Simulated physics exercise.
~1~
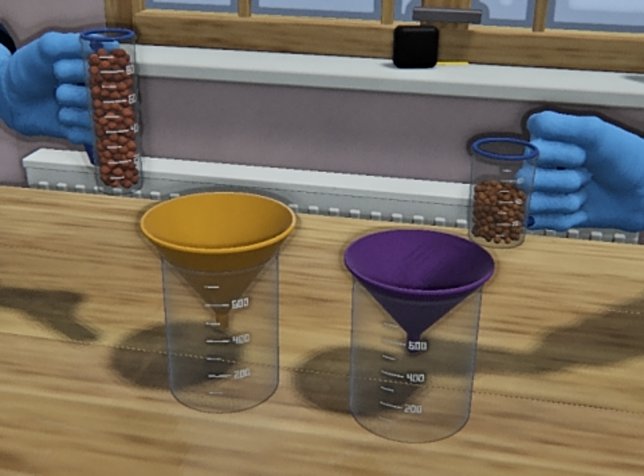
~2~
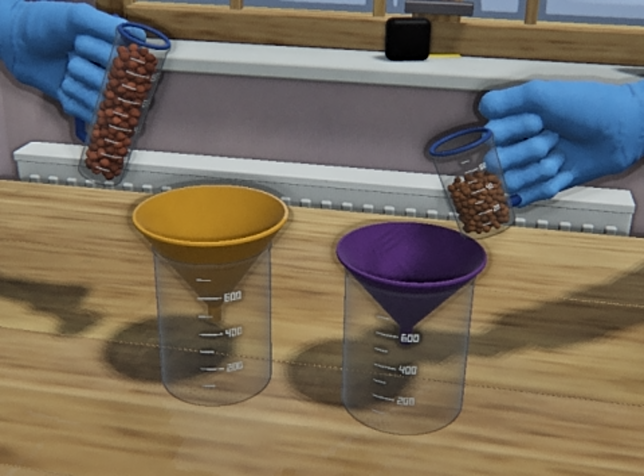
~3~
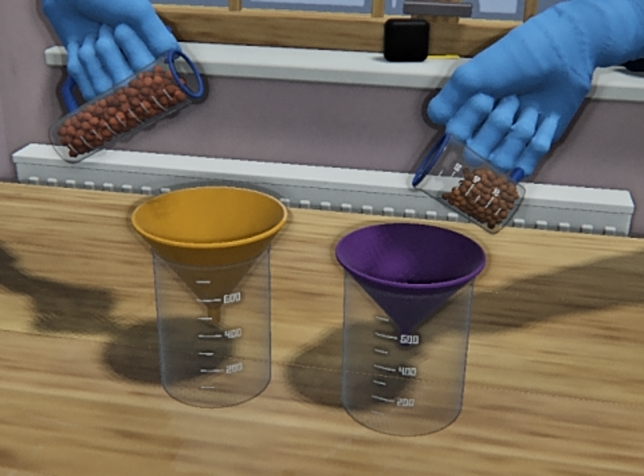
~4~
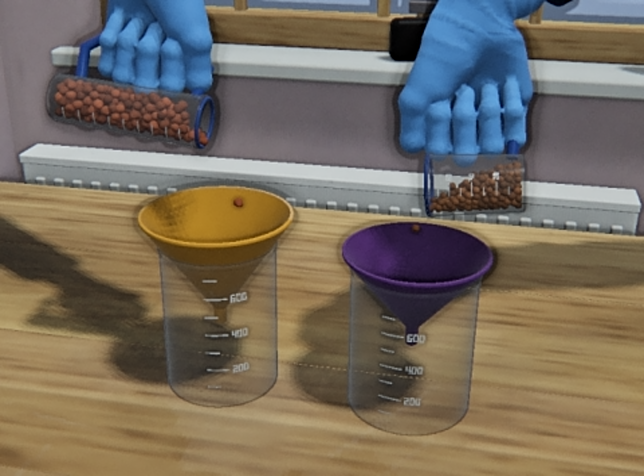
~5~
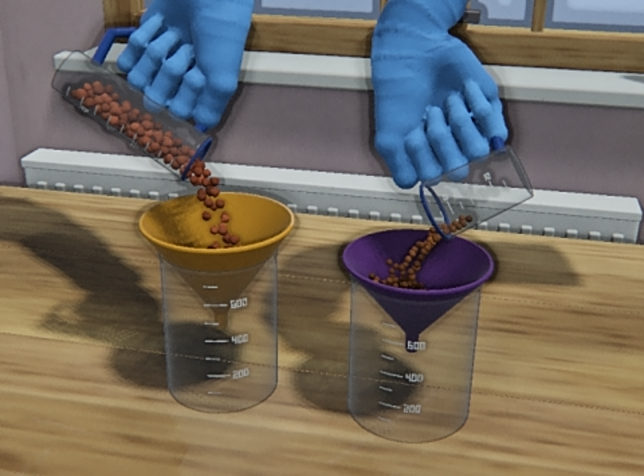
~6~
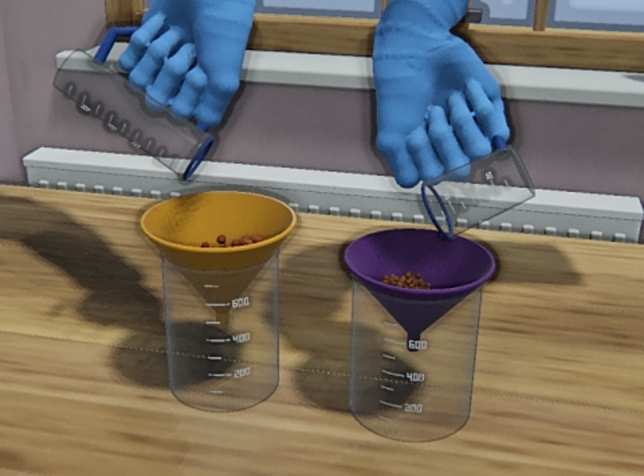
Two blue-gloved hands tipped clear cups of small reddish-brown balls and smaller brown pieces over an orange funnel on the left and a purple one on the right, emptying both cups, but everything stayed stuck in the funnels and the jars below remained empty.
